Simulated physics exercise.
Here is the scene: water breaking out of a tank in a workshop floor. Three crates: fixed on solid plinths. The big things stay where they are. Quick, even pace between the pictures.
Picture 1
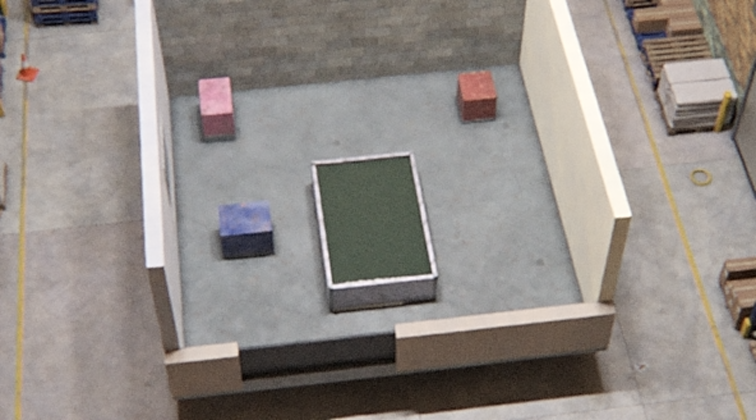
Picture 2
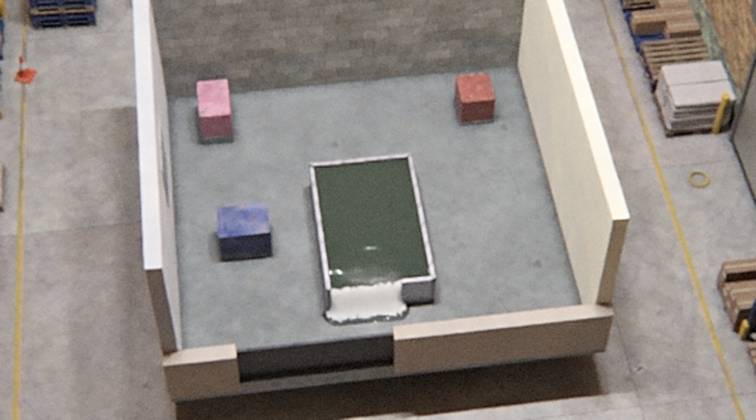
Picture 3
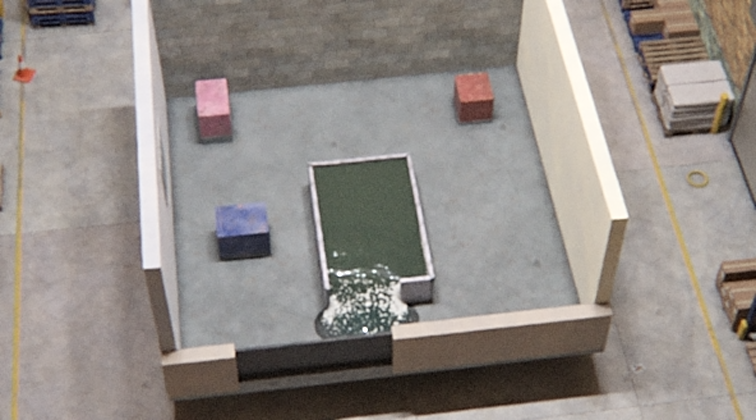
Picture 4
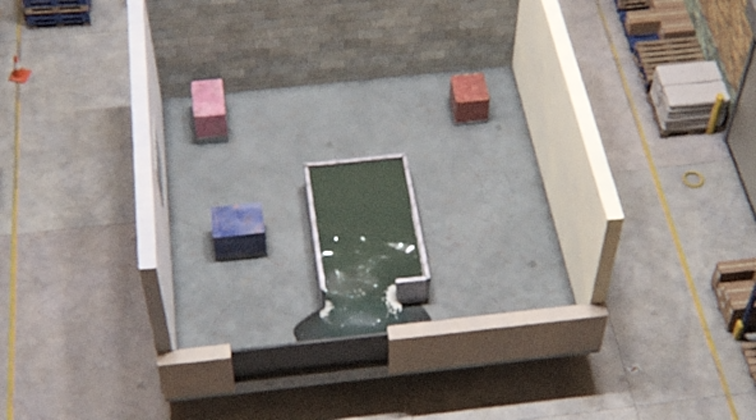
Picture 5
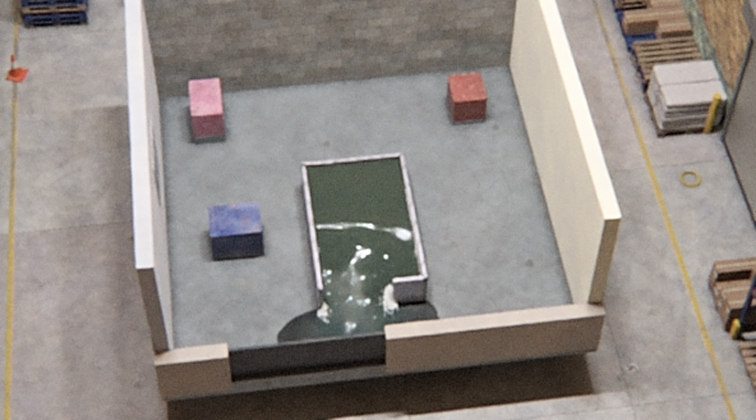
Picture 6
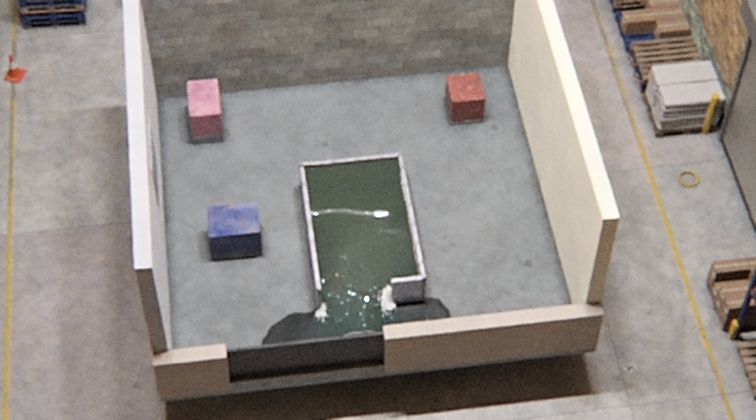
A walled enclosure with a grey floor stands in a workshop, seen from high above, with a low front wall that has a dark section left of centre. A white-rimmed tank of dark green water sits inside, with pink and blue crates to its left and a red crate at the back right. Water bursts from the tank's front end, foams white, then spreads darkly along the front wall while ripples move back through the tank and the view drifts slightly.
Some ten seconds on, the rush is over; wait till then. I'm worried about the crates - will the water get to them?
The blue crate comes out wet; the red crate comes out wet; the pink crate comes out dry.
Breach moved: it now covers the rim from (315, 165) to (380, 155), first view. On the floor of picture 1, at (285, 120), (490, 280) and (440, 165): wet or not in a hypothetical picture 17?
Those three come out soaked, moisture-free and moisture-free, one after another.
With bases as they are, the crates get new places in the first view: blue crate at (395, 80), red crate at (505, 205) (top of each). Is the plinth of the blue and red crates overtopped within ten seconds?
First, blue is flooded; second, red is flooded.
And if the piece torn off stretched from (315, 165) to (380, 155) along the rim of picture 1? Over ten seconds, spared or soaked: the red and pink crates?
The red crate is flooded, the pink crate is flooded.
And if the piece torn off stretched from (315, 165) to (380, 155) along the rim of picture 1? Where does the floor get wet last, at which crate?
The one in blue.
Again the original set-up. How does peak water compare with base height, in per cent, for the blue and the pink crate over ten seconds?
Around 170 % and 80 %.
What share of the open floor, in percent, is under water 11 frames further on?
Roughly 30 percent.
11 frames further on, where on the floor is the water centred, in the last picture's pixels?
Centre point: Around (355, 281).
A moment on, water covers 15 % of the floor; the blue crate not reached, the red crate not reached, the pink crate not reached.
Next, water covers 30 % of the floor; the blue crate not reached, the red crate not reached, the pink crate not reached.
Then, water covers 45 % of the floor; the blue crate water round its plinth, the red crate not reached, the pink crate water round its plinth.
Later, water covers 85 % of the floor; the blue crate water round its plinth, the red crate water round its plinth, the pink crate water round its plinth.
In the end, water covers 100 % of the floor; the blue crate was topped, the red crate was topped, the pink crate stayed above the water.
